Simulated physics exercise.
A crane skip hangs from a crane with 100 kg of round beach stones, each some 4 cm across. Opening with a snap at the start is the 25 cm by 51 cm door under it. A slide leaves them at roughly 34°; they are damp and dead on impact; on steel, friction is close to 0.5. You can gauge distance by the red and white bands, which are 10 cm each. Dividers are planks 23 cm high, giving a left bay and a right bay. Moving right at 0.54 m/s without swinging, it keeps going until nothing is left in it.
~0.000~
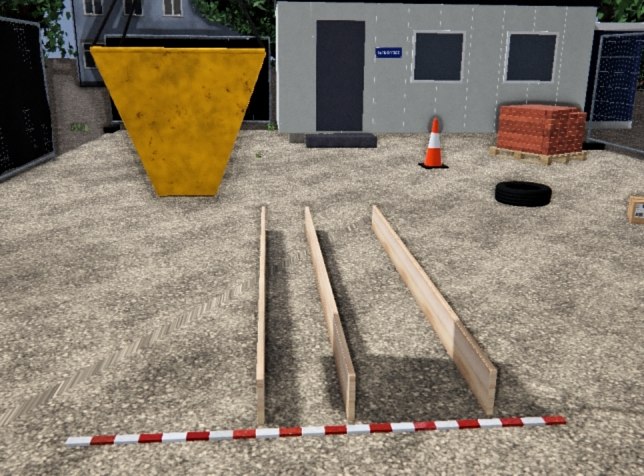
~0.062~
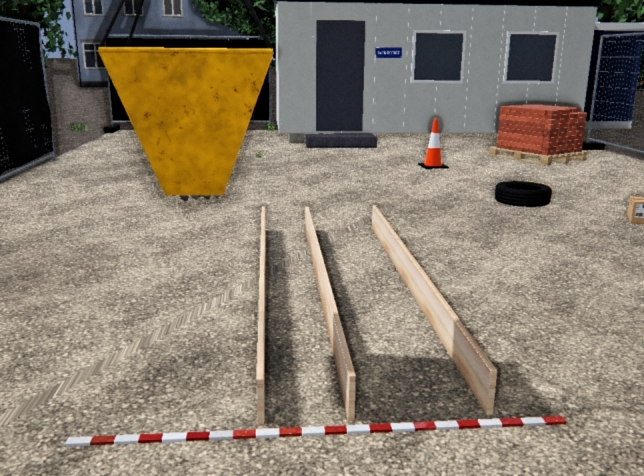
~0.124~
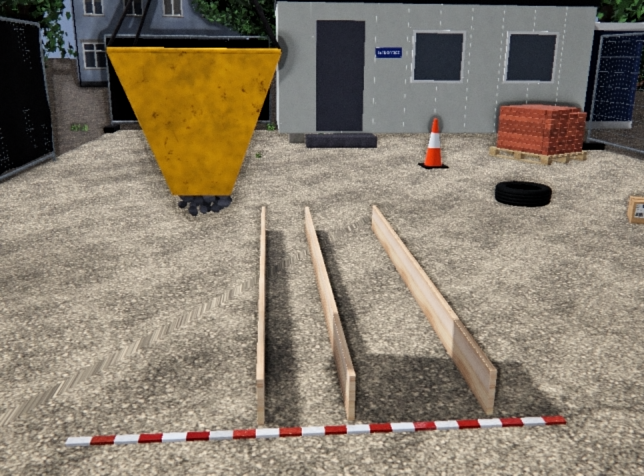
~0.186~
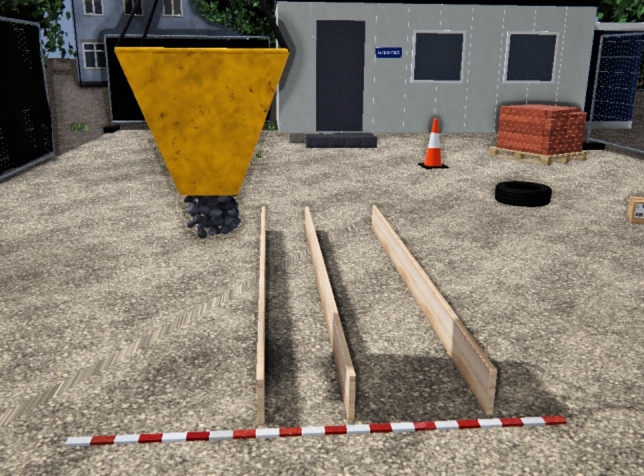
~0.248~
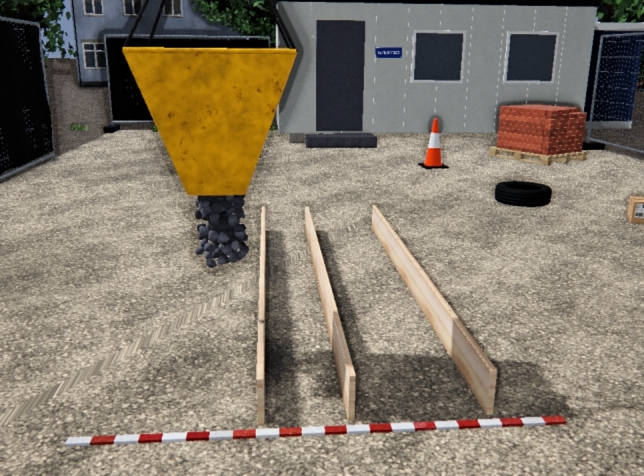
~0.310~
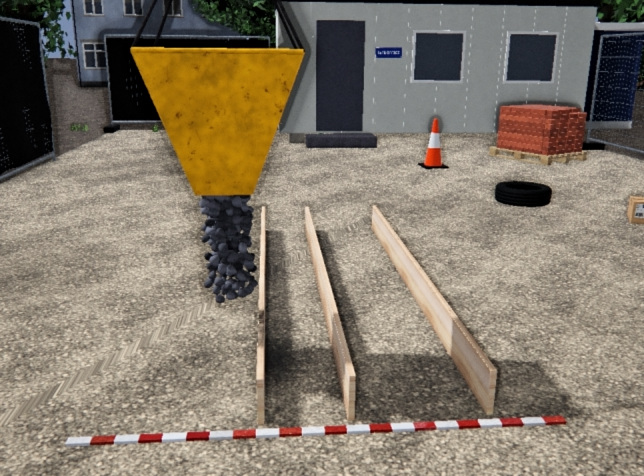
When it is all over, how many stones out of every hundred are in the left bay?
Some 54 out of 100.
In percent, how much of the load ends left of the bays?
45 % of the load.
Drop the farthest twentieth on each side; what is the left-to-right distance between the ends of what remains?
Width: Near 90 cm.
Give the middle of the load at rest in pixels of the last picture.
Around (270, 356).
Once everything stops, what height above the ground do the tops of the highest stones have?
18 cm.
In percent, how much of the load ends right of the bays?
I'd say close to 0 per cent.
After 0.7 s, 0 % in the crane skip, 48 % falling or lying left of the bays, 52 % falling or lying in the left bay; the stones farthest right are at (325, 347).
After 1.1 s, 0 % in the crane skip, 46 % falling or lying left of the bays, 54 % falling or lying in the left bay; the stones farthest right are at (335, 365).
After 1.7 s, 0 % in the crane skip, 46 % falling or lying left of the bays, 54 % falling or lying in the left bay; the stones farthest right are at (334, 364).
After 2.6 s, 0 % in the crane skip, 46 % falling or lying left of the bays, 54 % falling or lying in the left bay; the stones farthest right are at (333, 364).
After 4.5 s, 0 % in the crane skip, 46 % left of the bays, 54 % in the left bay; the stones farthest right are at (333, 364).
